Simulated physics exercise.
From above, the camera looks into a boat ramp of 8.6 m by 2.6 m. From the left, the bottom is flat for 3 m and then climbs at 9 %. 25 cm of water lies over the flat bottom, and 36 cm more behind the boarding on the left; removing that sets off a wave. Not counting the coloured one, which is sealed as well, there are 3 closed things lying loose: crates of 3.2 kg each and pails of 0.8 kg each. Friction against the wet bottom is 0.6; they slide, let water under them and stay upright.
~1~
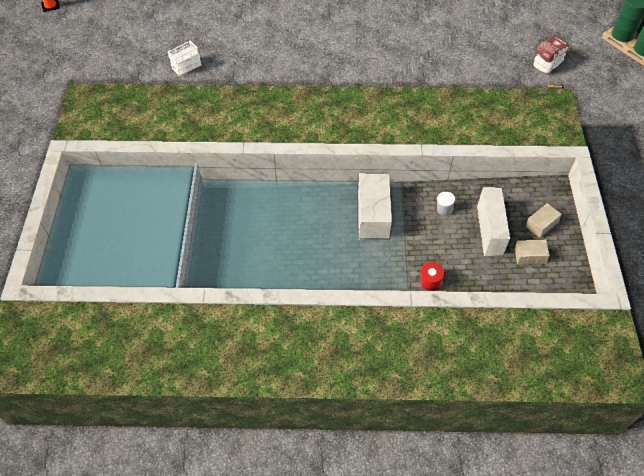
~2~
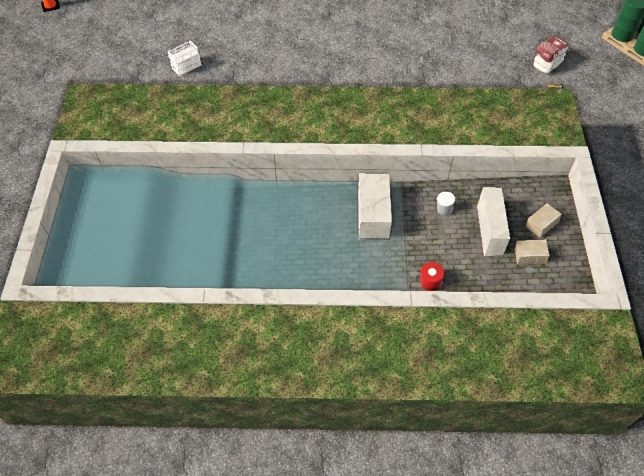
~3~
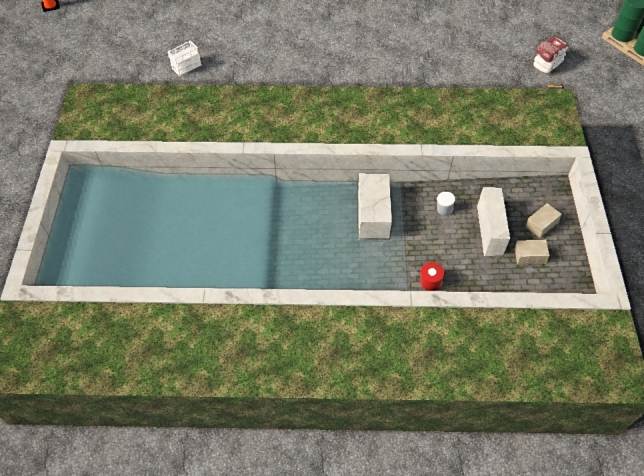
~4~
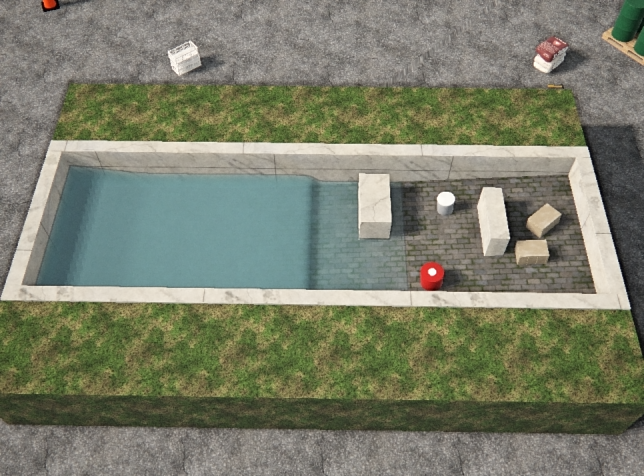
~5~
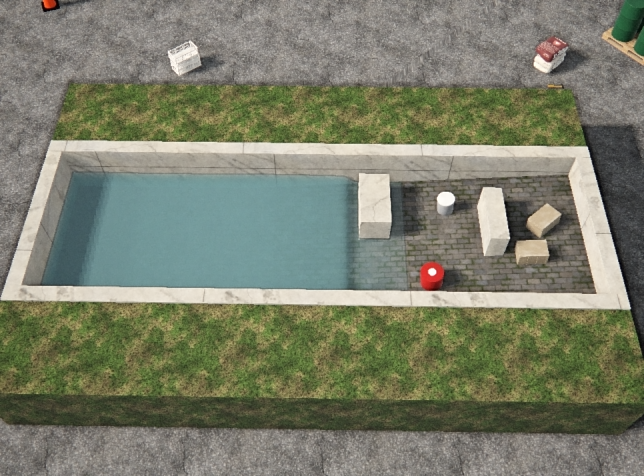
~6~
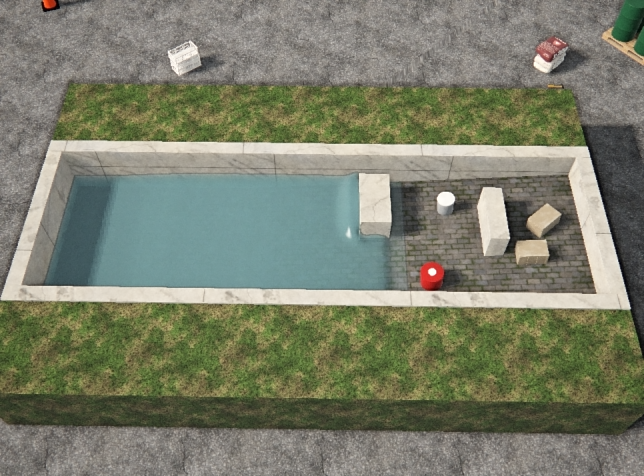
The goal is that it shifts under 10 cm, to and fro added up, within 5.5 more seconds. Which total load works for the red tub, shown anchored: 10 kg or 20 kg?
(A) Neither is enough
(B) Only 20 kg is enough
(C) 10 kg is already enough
A.
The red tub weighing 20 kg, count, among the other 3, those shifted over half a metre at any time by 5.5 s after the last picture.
The count comes to 2.
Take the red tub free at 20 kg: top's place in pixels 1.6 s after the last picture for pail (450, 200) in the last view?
It would be close to (480, 178) by then.
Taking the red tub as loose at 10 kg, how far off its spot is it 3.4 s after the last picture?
Roughly 200 cm.
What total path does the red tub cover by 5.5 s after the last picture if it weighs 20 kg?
Close to 80 cm, all told.
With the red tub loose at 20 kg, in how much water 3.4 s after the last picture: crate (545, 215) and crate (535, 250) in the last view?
Roughly 10 and 9 cm.
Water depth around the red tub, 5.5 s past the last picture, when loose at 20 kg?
About 5 cm.
Then, 0.6 s after the last picture the red tub would be 30 cm from its start with 10 kg and 9 cm from its start with 20 kg; 11 cm of water round it then.
Then, 1.6 s after the last picture the red tub would be 147 cm from its start with 10 kg and 66 cm from its start with 20 kg; 12 cm of water round it then.
Then, 3.4 s after the last picture the red tub would be 192 cm from its start with 10 kg and 86 cm from its start with 20 kg; 7 cm of water round it then.
Then, 5.5 s after the last picture the red tub would be 170 cm from its start with 10 kg and 86 cm from its start with 20 kg; 5 cm of water round it then.
